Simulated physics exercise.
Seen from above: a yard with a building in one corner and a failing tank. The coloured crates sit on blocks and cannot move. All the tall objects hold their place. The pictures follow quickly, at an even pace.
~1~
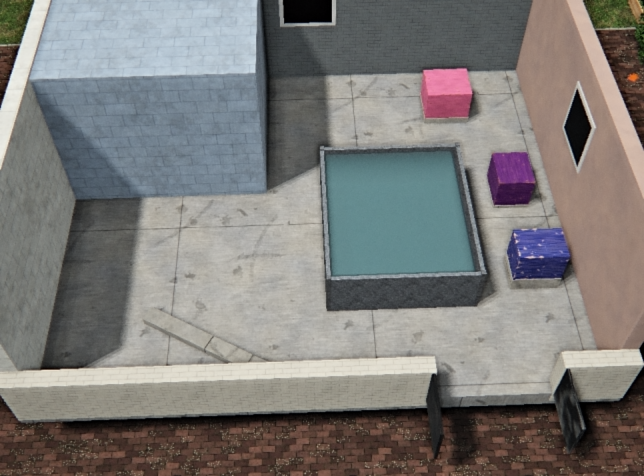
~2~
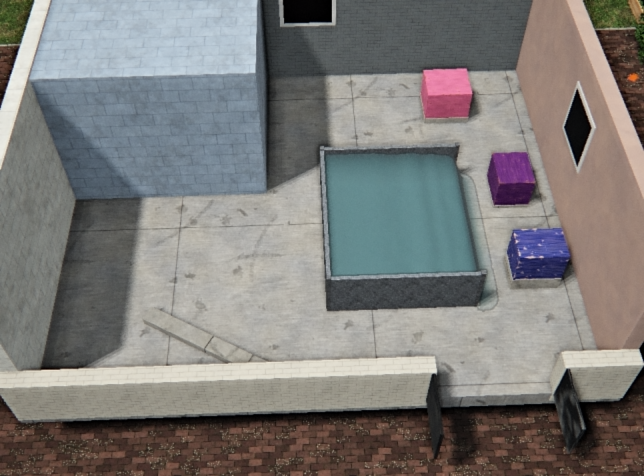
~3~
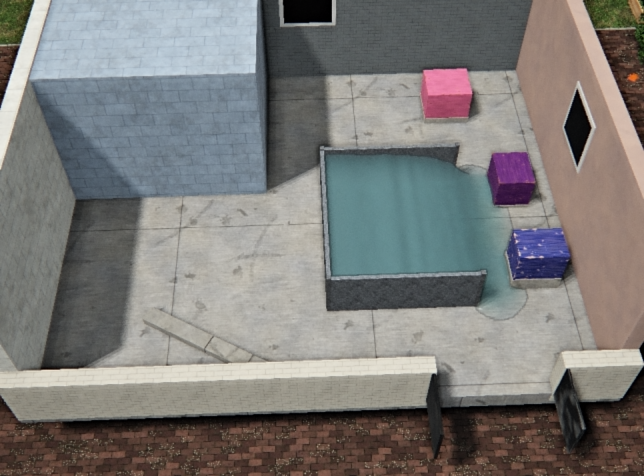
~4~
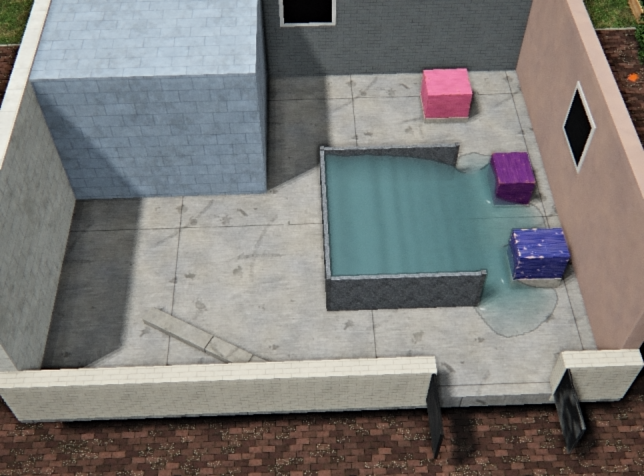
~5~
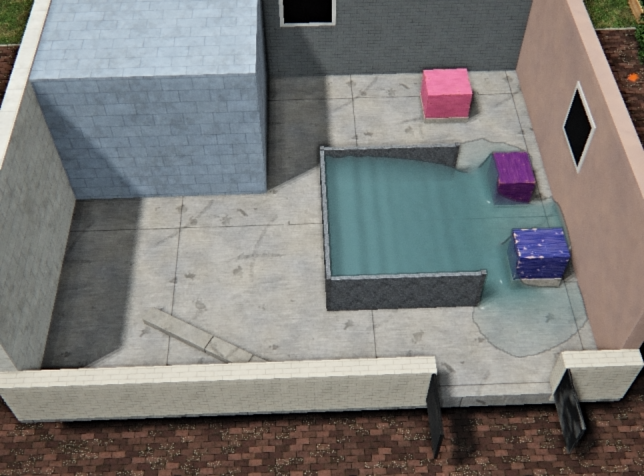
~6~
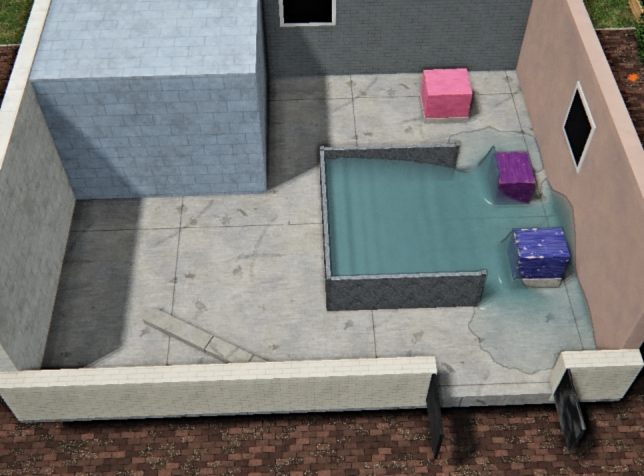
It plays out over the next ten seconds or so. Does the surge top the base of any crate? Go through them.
In the end: The pink crate gets wet; the blue crate gets wet; the purple crate gets wet.
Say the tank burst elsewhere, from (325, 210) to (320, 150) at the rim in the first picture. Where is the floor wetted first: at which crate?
The pink one.
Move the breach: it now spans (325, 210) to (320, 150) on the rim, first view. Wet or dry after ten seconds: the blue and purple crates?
One by one: Blue keeps dry; purple is wetted.
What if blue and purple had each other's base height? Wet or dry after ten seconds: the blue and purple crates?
One by one: Blue is soaked; purple is topped.
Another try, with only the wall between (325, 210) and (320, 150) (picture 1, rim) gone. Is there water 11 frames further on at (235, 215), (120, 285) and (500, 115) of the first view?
In turn: Flooded, covered, dry.
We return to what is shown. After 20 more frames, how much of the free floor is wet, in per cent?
Near 55 in a hundred.
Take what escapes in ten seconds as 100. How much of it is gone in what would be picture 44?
I make it 75 per cent.
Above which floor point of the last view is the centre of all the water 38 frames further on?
Close to (409, 206).
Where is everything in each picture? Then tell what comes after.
The water tank at (397, 210) is whole and still, in the first frame.
The front is at a hidden place, out from the gap at (463, 226), in the second frame.
The front is at (475, 169), out from the gap at (462, 229), in the third frame.
The front is at (490, 159), out from the gap at (462, 230), in the fourth frame.
The front is at (504, 146), out from the gap at (462, 231), in the fifth frame.
The front is at (533, 140), out from the gap at (462, 231), in the sixth frame.
A moment on, water covers 25 % of the floor; the pink crate water round its plinth, the blue crate water round its plinth, the purple crate water round its plinth.
Next, water covers 30 % of the floor; the pink crate water round its plinth, the blue crate water round its plinth, the purple crate water round its plinth.
Then, water covers 55 % of the floor; the pink crate water round its plinth, the blue crate water round its plinth, the purple crate water round its plinth.
Later, water covers 80 % of the floor; the pink crate water round its plinth, the blue crate water round its plinth, the purple crate water round its plinth.
In the end, water covers 95 % of the floor; the pink crate was topped, the blue crate was topped, the purple crate was topped.
